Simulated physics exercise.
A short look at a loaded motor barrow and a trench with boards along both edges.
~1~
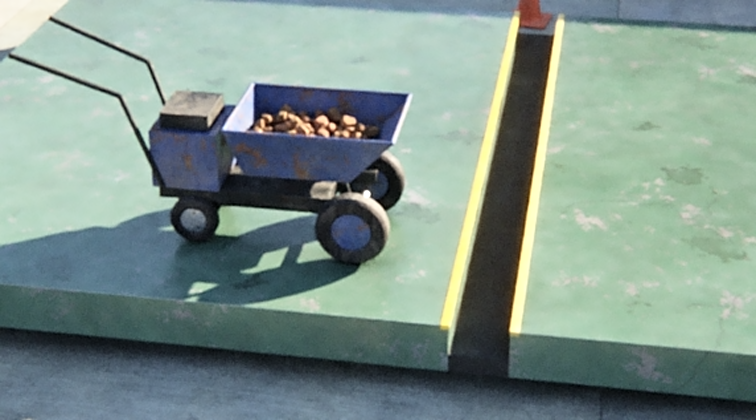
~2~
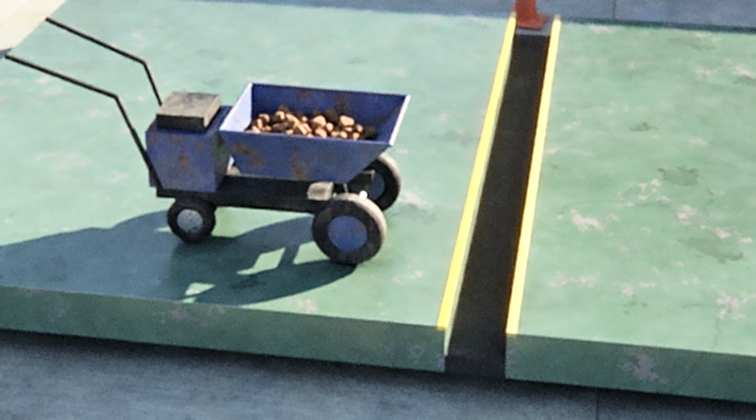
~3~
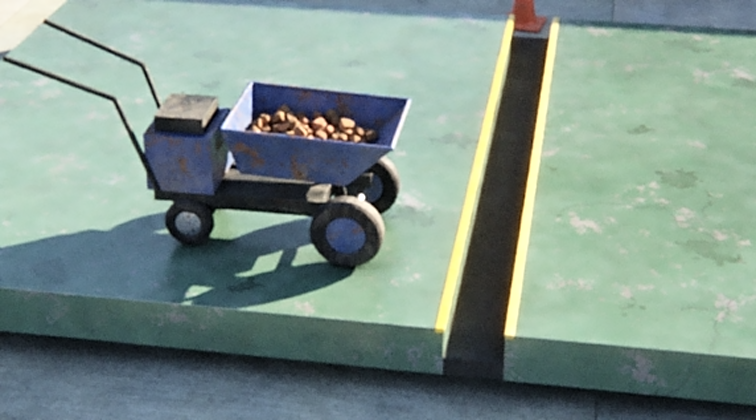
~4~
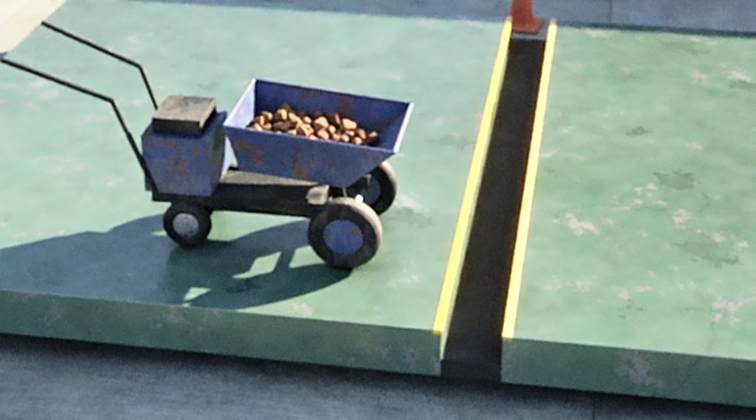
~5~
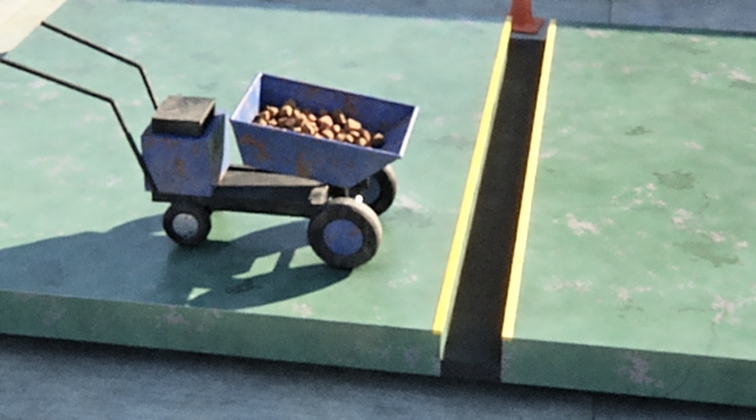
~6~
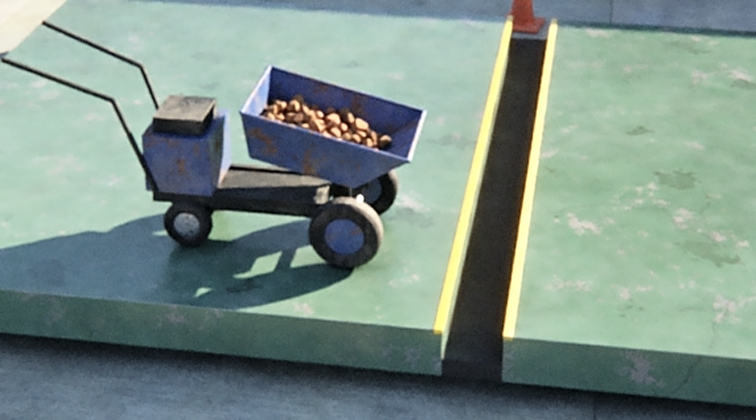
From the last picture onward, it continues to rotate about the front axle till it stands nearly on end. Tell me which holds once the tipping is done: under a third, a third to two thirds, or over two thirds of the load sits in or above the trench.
Passes two thirds.
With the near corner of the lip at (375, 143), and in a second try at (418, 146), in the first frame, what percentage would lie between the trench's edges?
Roughly 90 per cent at the first spot and 70 per cent at the second.
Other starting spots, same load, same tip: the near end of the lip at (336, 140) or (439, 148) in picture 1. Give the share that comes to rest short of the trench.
In order: About 50 % and 0 %.
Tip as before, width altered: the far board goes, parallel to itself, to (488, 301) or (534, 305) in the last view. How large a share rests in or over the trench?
60 and 100 percent.
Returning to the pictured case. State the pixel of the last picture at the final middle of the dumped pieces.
Near (489, 264).
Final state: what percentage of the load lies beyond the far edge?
About 5 %.
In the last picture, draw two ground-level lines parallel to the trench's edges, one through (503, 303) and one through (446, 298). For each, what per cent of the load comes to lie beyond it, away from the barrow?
Close to 10 and 100 per cent respectively.
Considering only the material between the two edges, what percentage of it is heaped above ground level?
5 %.
Soon, skip tipped well over; all in the skip.
A while on, skip tipped steeply; most in the skip; a small part in or heaped over the trench; a stray few falling.
Towards the end, skip tipped right over; a stray few in the skip; nearly all in or heaped over the trench; a small part beyond it.
Finally, skip tipped right over; nearly all in or heaped over the trench; a small part beyond it.
